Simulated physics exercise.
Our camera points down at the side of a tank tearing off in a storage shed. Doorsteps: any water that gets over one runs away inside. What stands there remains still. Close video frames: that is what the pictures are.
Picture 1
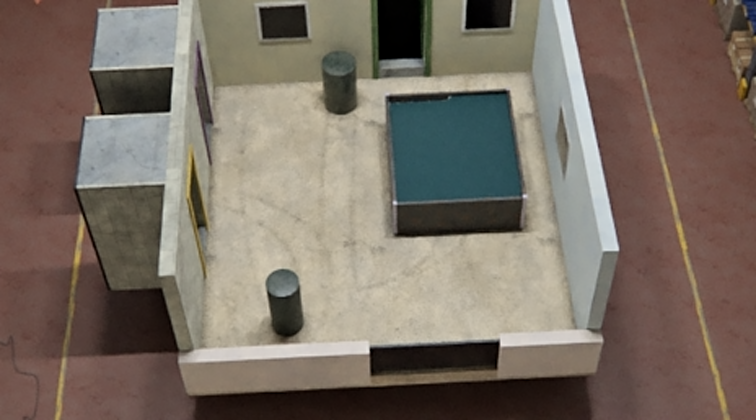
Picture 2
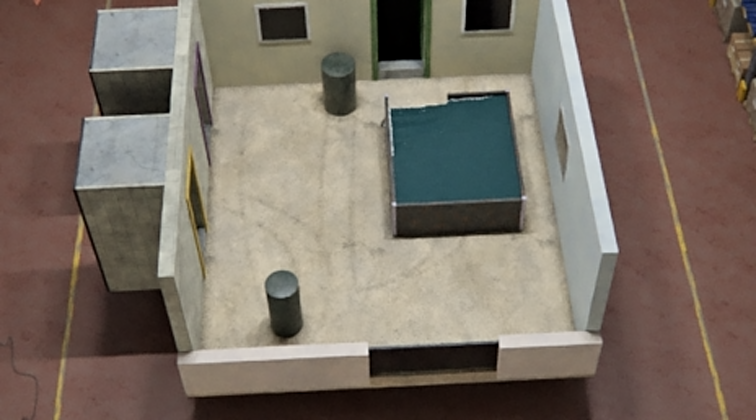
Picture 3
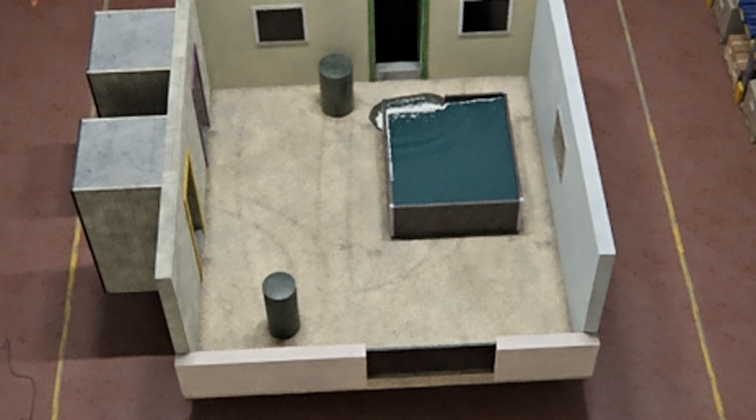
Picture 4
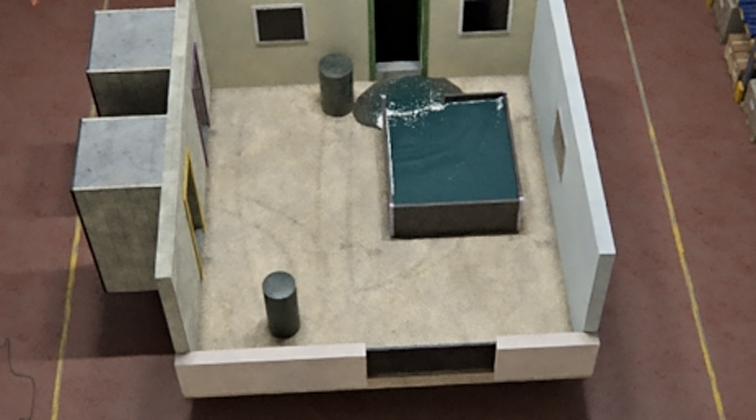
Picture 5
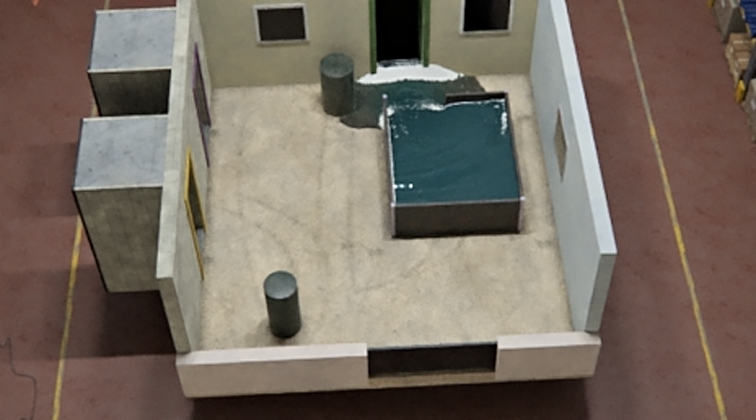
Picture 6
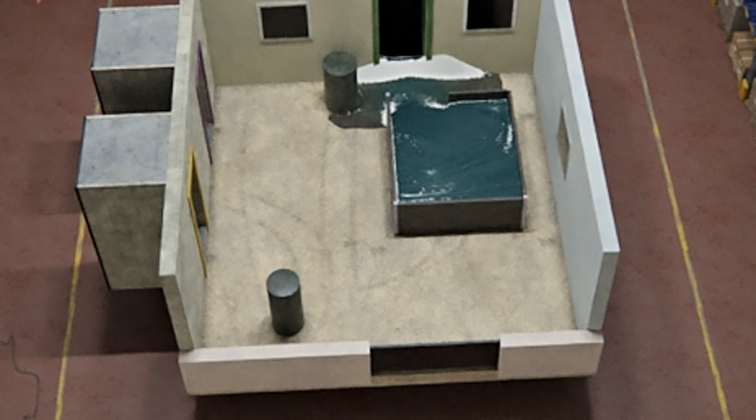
At the start, dark green water lies still in an open tank inside a roofless, walled shed with two dark cylinders on its floor. Part of the tank's far side gives way, and water pours out behind it, spreading across the floor to the back wall's doorway and around the nearby cylinder.
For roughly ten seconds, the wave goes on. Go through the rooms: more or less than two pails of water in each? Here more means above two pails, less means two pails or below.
Yellow door: Less; purple door: More; green door: More.
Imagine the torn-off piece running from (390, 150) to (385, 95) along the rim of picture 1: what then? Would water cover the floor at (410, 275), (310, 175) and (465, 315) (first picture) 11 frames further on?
Taking the three spots as listed, they end up spared, inundated and spared.
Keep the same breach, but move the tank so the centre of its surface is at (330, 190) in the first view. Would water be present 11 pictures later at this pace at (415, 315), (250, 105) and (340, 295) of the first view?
First one stays unwetted, next one gets inundated, last one stays unwetted.
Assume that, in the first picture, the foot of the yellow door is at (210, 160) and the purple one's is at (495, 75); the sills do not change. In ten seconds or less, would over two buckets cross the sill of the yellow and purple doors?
First the yellow door, which stays on the safe side, then the purple door, which crosses the line.
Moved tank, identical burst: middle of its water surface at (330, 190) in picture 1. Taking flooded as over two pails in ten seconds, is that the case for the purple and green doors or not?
I'd expect the purple door to cross the line and the green door to fall short.
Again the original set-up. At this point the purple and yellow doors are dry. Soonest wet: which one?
The purple-painted one.
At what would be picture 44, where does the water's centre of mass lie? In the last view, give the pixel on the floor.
Estimate: (413, 181).
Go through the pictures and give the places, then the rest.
Still water in the open tank at (453, 148), in the first picture.
The front is at (384, 125), out from the gap on the open tank's far side, in the second picture.
The front is at a hidden place, out from the gap on the open tank's far side, in the third picture.
Water pours out on the open tank's far side and has run to (436, 78), in the fourth picture.
Water pours out on the open tank's far side and has run to a hidden place, in the fifth picture.
Water pours out on the open tank's far side and has run to a hidden place, in the sixth picture.
A moment on, water covers 15 % of the floor; the yellow door not reached, the purple door not reached, the green door far over two buckets in.
Next, water covers 30 % of the floor; the yellow door not reached, the purple door under two buckets in, the green door far over two buckets in.
Then, water covers 60 % of the floor; the yellow door wet at the sill, nothing in, the purple door over two buckets in, the green door far over two buckets in.
Later, water covers 90 % of the floor; the yellow door wet at the sill, nothing in, the purple door over two buckets in, the green door far over two buckets in.
In the end, water covers 100 % of the floor; the yellow door wet at the sill, nothing in, the purple door far over two buckets in, the green door far over two buckets in.
